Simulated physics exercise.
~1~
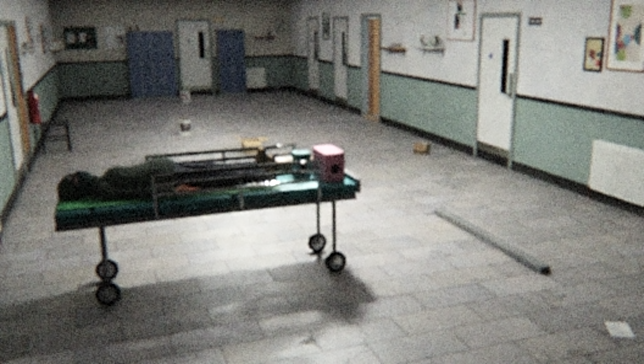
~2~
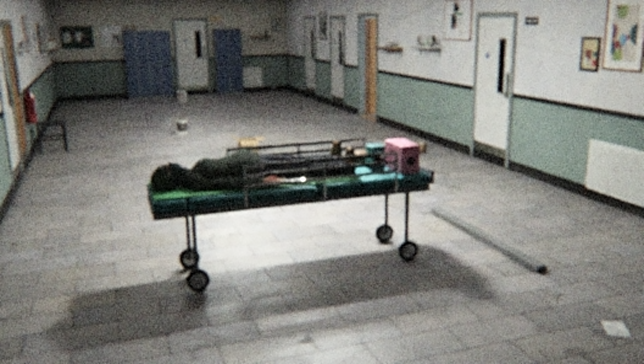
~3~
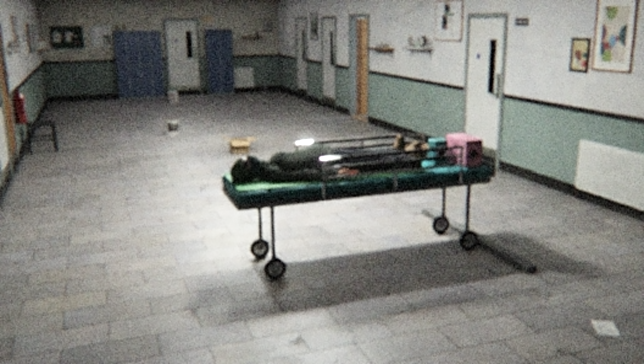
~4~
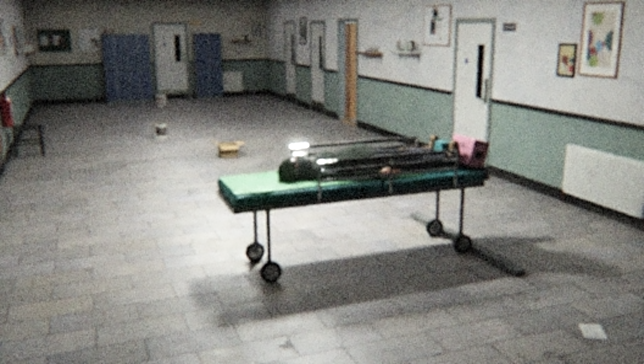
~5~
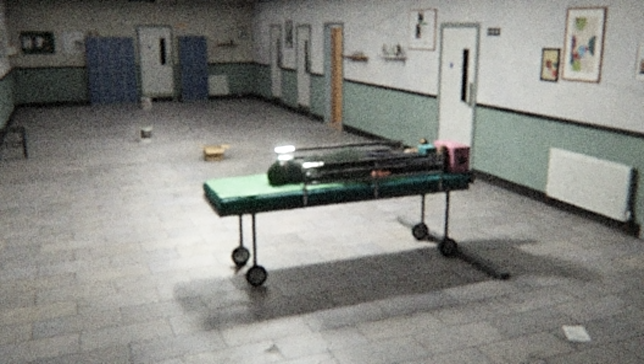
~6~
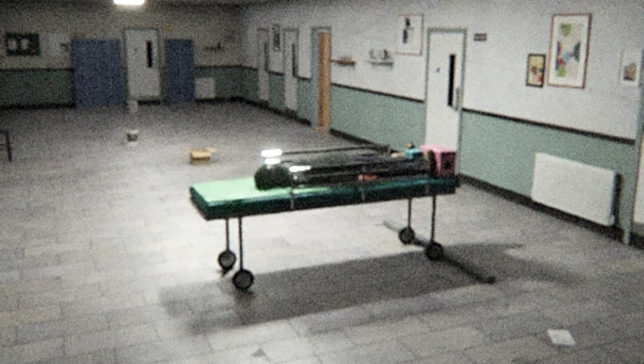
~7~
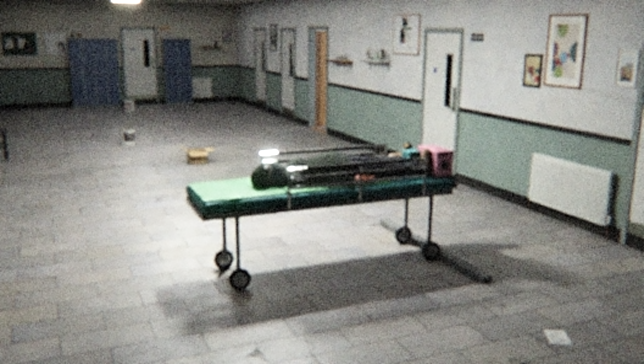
A green-topped gurney on black wheels carries a dark, limp figure lying flat, with a pink box at its right end and small teal and brown items beside it. It stands in a grainy, tiled hospital hall, seen from slightly above, with green and white walls, blue panels at the back and doors along the right. The gurney rolls right past a grey bar on the floor, then stops. The figure slides along the top toward the right end, baring the green mat, and the pink box tips slightly. The view pans slightly right, and everything settles, still aboard.
